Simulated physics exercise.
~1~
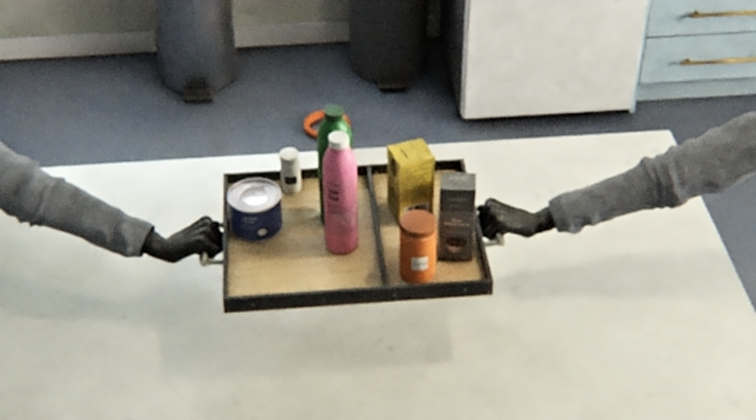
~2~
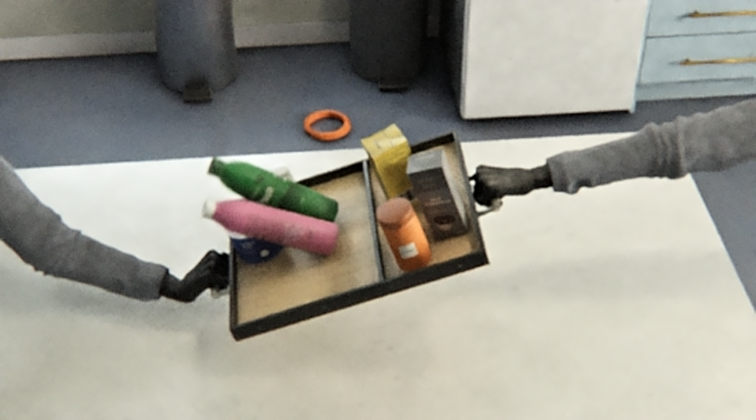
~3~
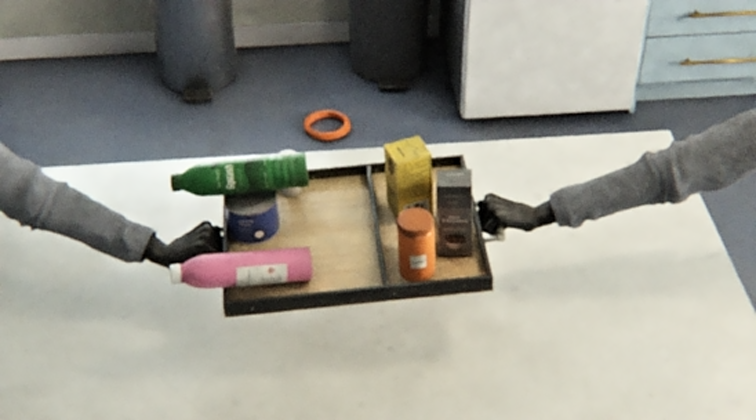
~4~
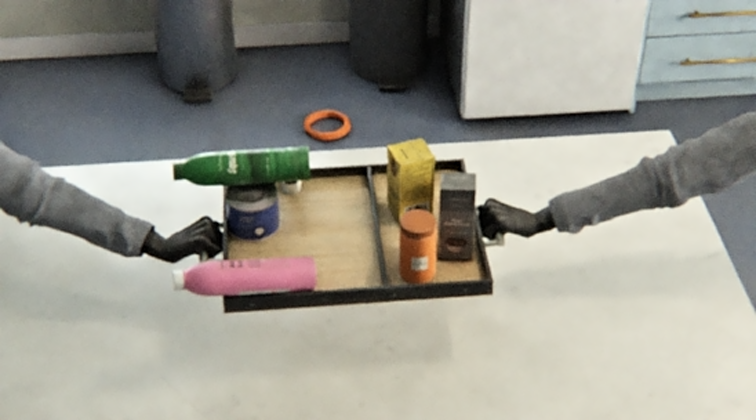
A tray of bottles, cartons and jars, held by two gloved hands, dipped down on its left side, and the pink and green bottles toppled leftward; the hands levelled it again, leaving both bottles lying on their sides while the cartons and orange jar stood upright.
